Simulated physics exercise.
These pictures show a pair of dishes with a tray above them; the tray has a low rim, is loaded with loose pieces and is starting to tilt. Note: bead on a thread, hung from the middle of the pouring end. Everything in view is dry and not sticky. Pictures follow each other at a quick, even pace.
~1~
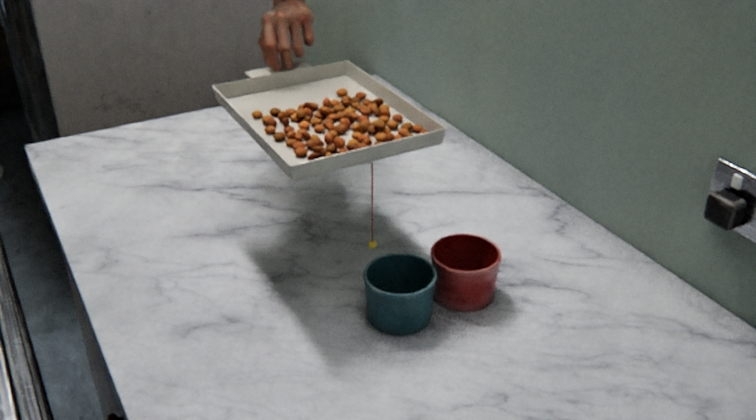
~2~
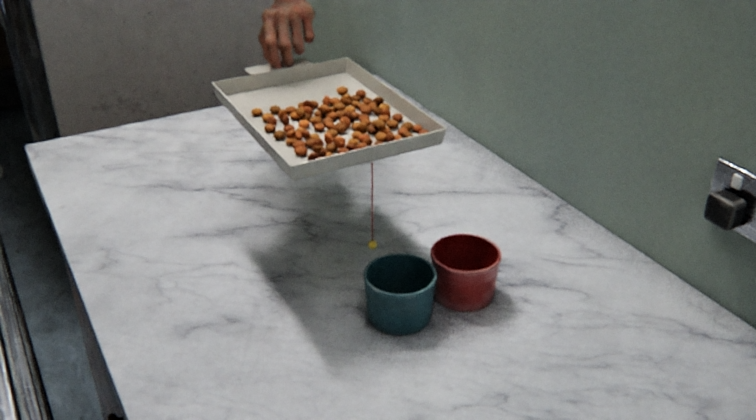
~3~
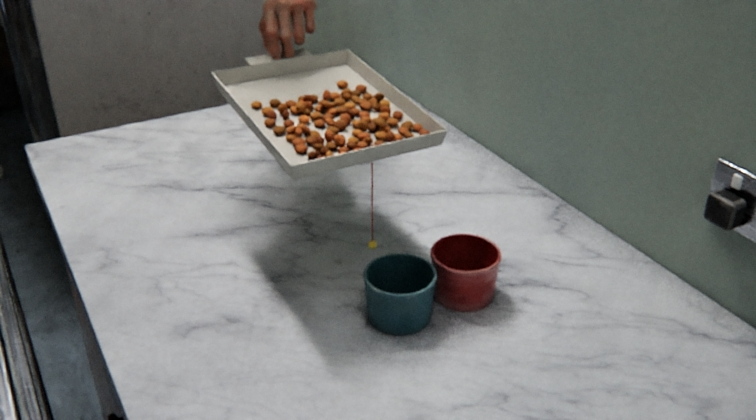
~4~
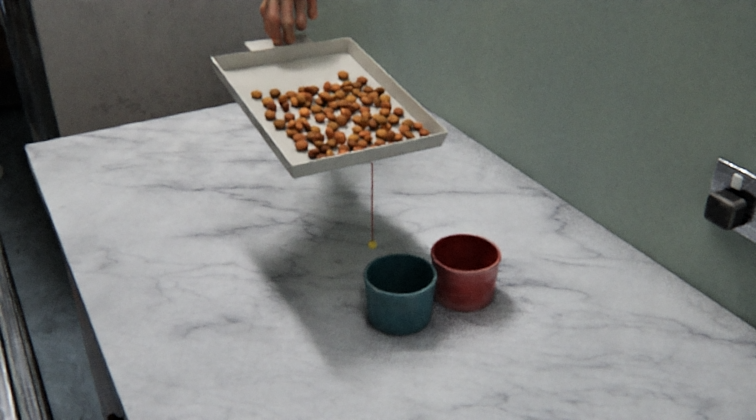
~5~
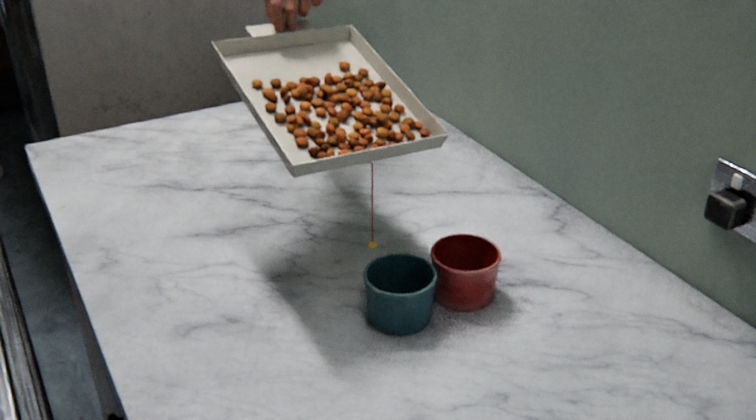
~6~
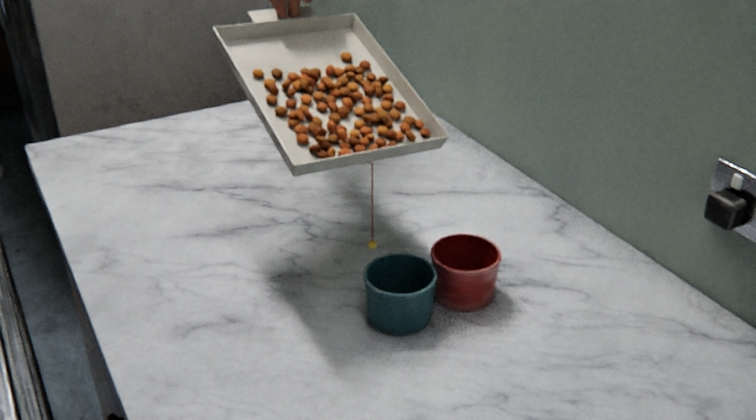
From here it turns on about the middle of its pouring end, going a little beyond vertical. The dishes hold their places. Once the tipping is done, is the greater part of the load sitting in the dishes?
Yes, the greater part is in the dishes.
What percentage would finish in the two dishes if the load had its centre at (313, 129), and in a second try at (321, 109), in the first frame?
The first gives 60 %, the second 70 %.
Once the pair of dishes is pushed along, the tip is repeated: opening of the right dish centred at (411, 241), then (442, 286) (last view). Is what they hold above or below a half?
For the two places in order: A minority share, a minority share.
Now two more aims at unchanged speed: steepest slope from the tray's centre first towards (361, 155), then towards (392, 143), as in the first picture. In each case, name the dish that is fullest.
Going by the two slopes in order, it's the left-side one and then the right-side one.
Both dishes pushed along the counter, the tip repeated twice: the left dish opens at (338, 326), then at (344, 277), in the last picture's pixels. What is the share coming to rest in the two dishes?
About 20 per cent, then about 30 per cent.
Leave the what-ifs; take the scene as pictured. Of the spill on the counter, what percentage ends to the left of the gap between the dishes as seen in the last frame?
I'd guess close to 60 %.
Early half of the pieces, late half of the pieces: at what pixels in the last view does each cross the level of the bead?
(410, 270) first, (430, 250) later.
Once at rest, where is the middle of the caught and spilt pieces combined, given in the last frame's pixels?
Centre at rest: Close to (417, 305).
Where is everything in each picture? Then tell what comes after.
In the first picture, corners of the pouring end near (292, 164) and (442, 128), level; middle of the load near (345, 124), bits of cat kibble; left dish near (418, 309); right dish near (484, 286); bead on its thread near (372, 245).
In the second picture, corners of the pouring end near (293, 164) and (442, 128), level; middle of the load near (345, 122).
In the third picture, corners of the pouring end near (293, 163) and (443, 129), tipped barely, lowest at the right corner; middle of the load near (346, 119).
In the fourth picture, corners of the pouring end near (294, 163) and (444, 131), tipped a little, lowest at the right corner; middle of the load near (346, 114).
In the fifth picture, corners of the pouring end near (295, 162) and (444, 133), tipped a little, lowest at the right corner; middle of the load near (347, 110).
In the sixth picture, corners of the pouring end near (296, 162) and (445, 135), tipped clearly, lowest at the right corner; middle of the load near (348, 105); left dish near (418, 309); right dish near (484, 286).
Shortly afterwards, tray tipped steeply; all but a few on the tray; only a few in the air.
Next, tray tipped past a quarter turn; near half on the tray; a little in the left dish; only a few in the right dish; a little outside both; near a third in the air.
Some moments later, tray tipped past a quarter turn; near a third in the left dish; near a third in the right dish; near a quarter outside both.
In the end, tray tipped past a quarter turn; near a third in the left dish; near a third in the right dish; near a quarter outside both.
